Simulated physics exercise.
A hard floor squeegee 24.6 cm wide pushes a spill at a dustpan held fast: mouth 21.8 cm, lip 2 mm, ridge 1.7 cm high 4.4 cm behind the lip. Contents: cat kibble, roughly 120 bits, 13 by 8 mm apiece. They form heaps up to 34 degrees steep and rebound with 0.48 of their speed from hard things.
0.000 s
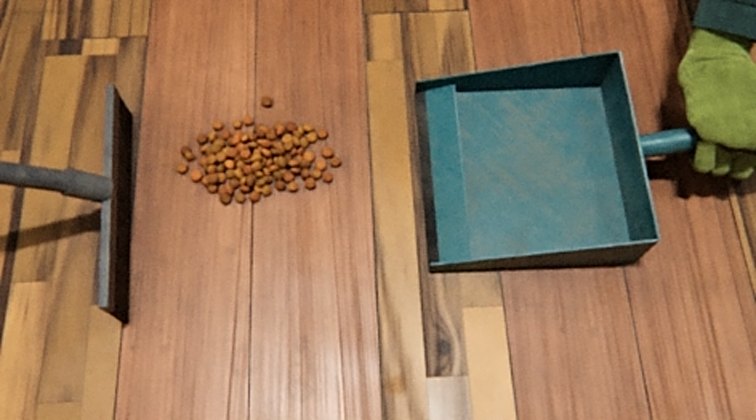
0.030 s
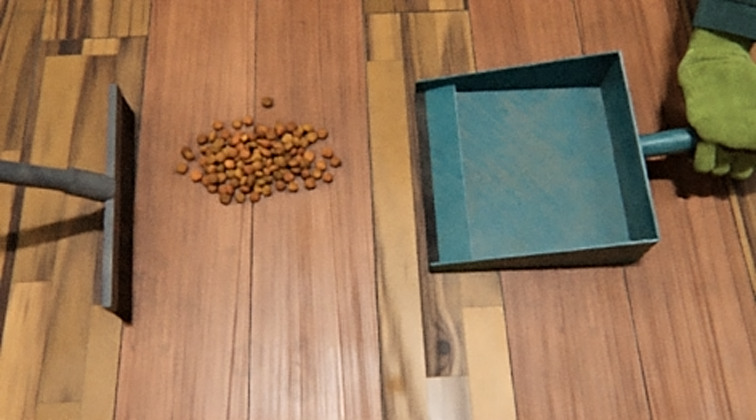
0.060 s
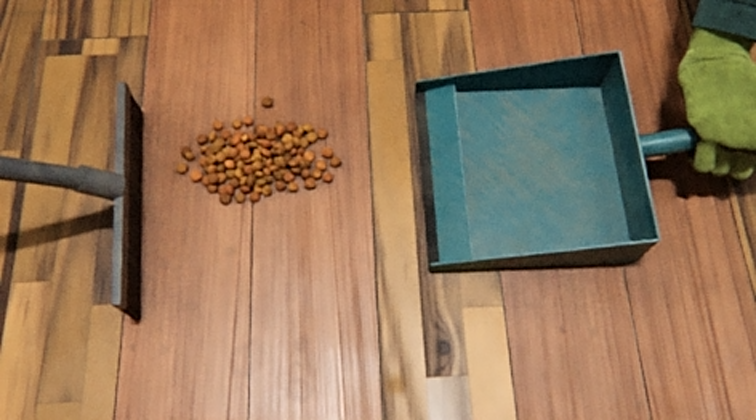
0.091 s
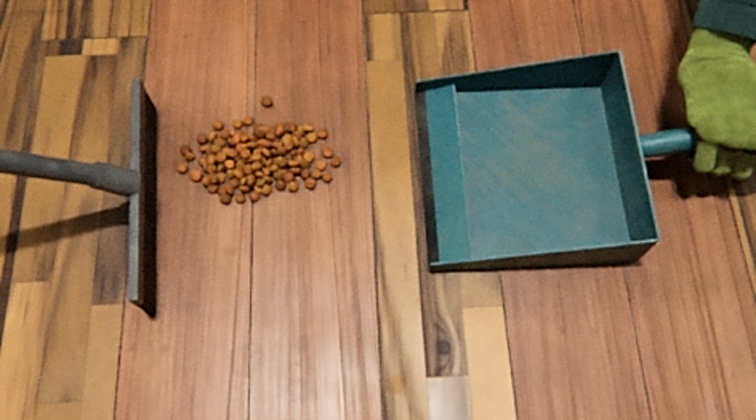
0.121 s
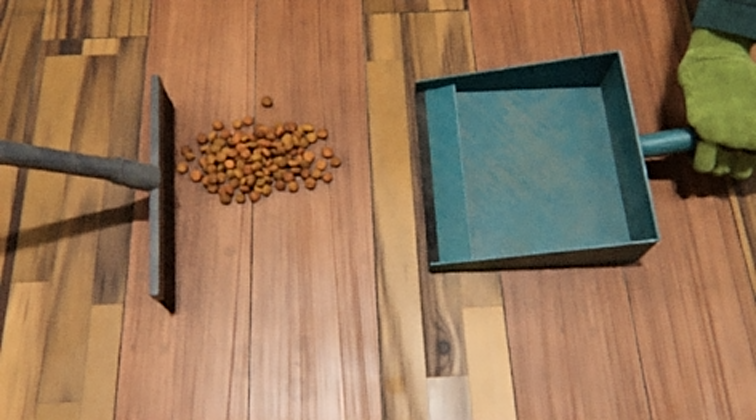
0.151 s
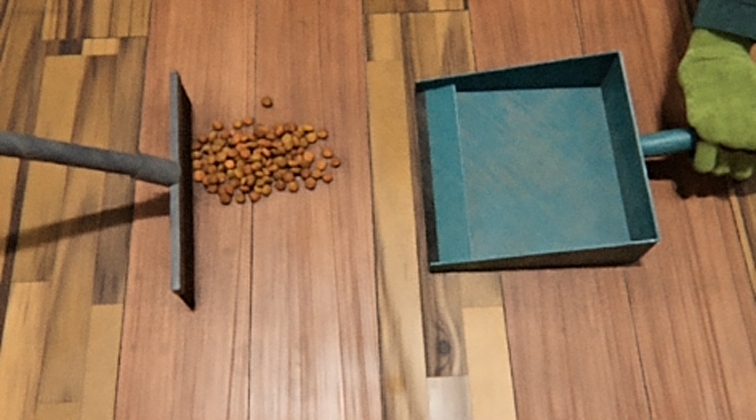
A floor squeegee sliding right across wooden boards to the near edge of a kibble pile, a gloved hand holding a teal dustpan.
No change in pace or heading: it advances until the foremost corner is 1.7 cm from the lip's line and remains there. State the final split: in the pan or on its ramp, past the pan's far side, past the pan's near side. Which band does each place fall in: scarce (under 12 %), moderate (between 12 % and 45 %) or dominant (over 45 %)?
At the end, pan: A medium share; far side: A medium share; near side: A low share.
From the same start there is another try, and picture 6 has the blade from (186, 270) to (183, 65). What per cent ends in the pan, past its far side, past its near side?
Final per cent - pan 30, far 35, near 0.
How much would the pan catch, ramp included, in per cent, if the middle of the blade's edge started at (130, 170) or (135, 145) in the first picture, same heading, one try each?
Roughly 35 % and 35 %.
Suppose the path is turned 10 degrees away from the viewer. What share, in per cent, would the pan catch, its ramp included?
Result: Close to 30 %, ramp counted.
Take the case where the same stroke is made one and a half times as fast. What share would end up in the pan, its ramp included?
About 40 %.
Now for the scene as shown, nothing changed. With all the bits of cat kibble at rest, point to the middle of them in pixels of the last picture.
In the last view, approximately (418, 130).
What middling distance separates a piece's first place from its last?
That distance is close to 20 cm.
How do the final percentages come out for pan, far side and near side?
Final, in %: Pan 35, far side 20, near side 0.
After 0.33 s, middle of the blade 14 cm from the lip; 0 % over the lip, far side 5 %, near side 0 %.
Then, at 0.45 s, middle of the blade 6 cm from the lip; 0 % over the lip, far side 10 %, near side 0 %.
Then, at 0.70 s, middle of the blade 2 cm from the lip; 35 % over the lip, far side 20 %, near side 0 %.
In the end, at 1.1 s, pan 35 %, far side 20 %, near side 0 %, in front of the lip or behind the blade 45 %.
